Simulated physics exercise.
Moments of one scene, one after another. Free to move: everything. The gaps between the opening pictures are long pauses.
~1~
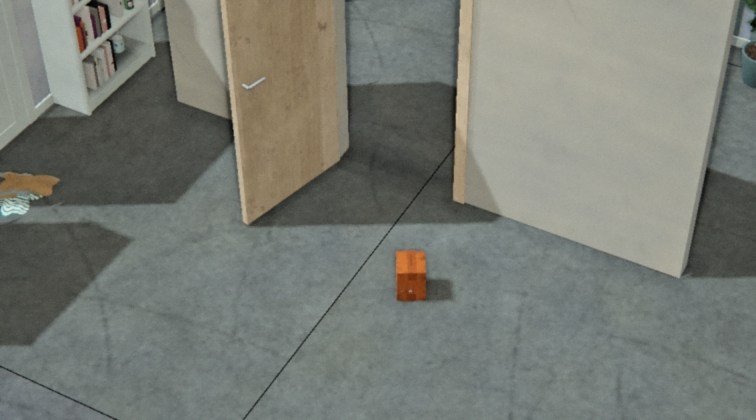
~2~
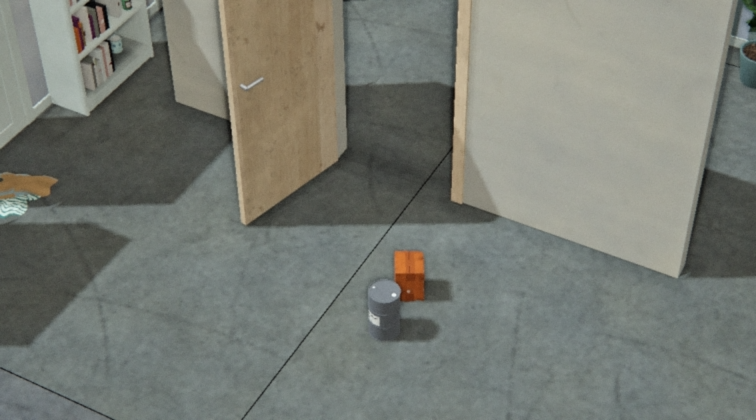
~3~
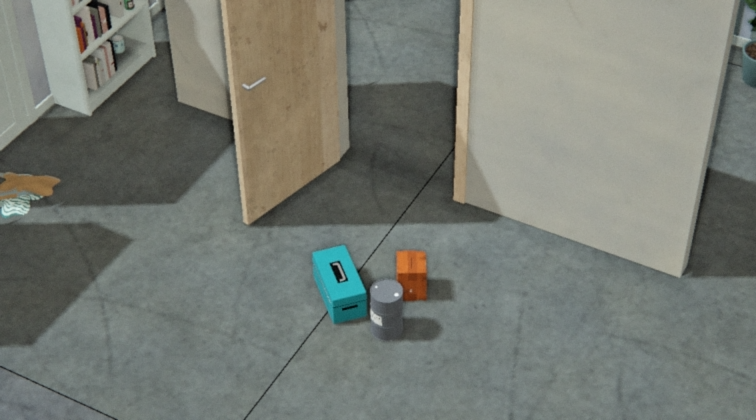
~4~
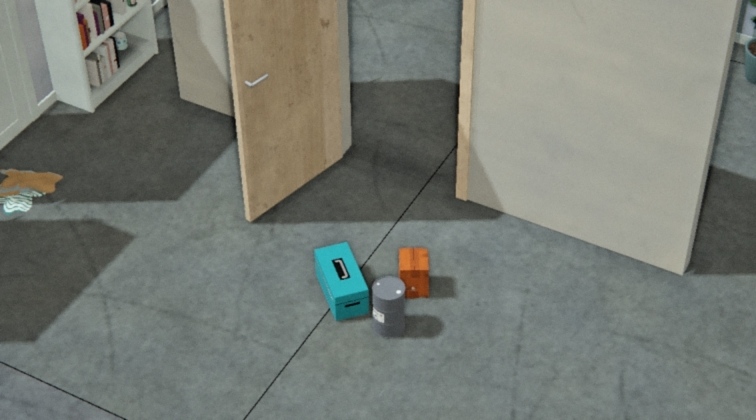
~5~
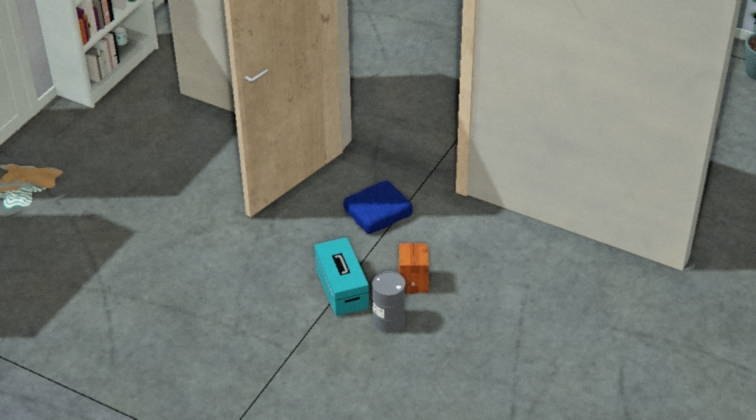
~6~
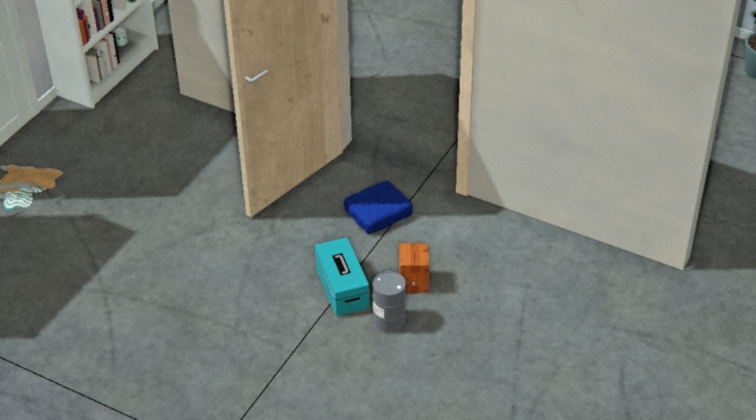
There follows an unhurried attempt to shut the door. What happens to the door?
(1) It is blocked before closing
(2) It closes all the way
(1) It is blocked before closing.
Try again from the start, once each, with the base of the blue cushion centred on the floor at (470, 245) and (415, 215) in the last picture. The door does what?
Well, the first time the door completes its swing, and the second time it halts partway.
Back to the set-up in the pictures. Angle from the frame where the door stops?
Roughly 25°.
Then, 1.50 s past the last view, door at 60°.
Then, 2.00 s past the last view, door at 40°; blue cushion displaced a little near (410, 206).
Finally, door at 24°; moved from the start, blue cushion; the other 3 still in place. Final places as the last picture's camera would see them, blue cushion near (434, 194).
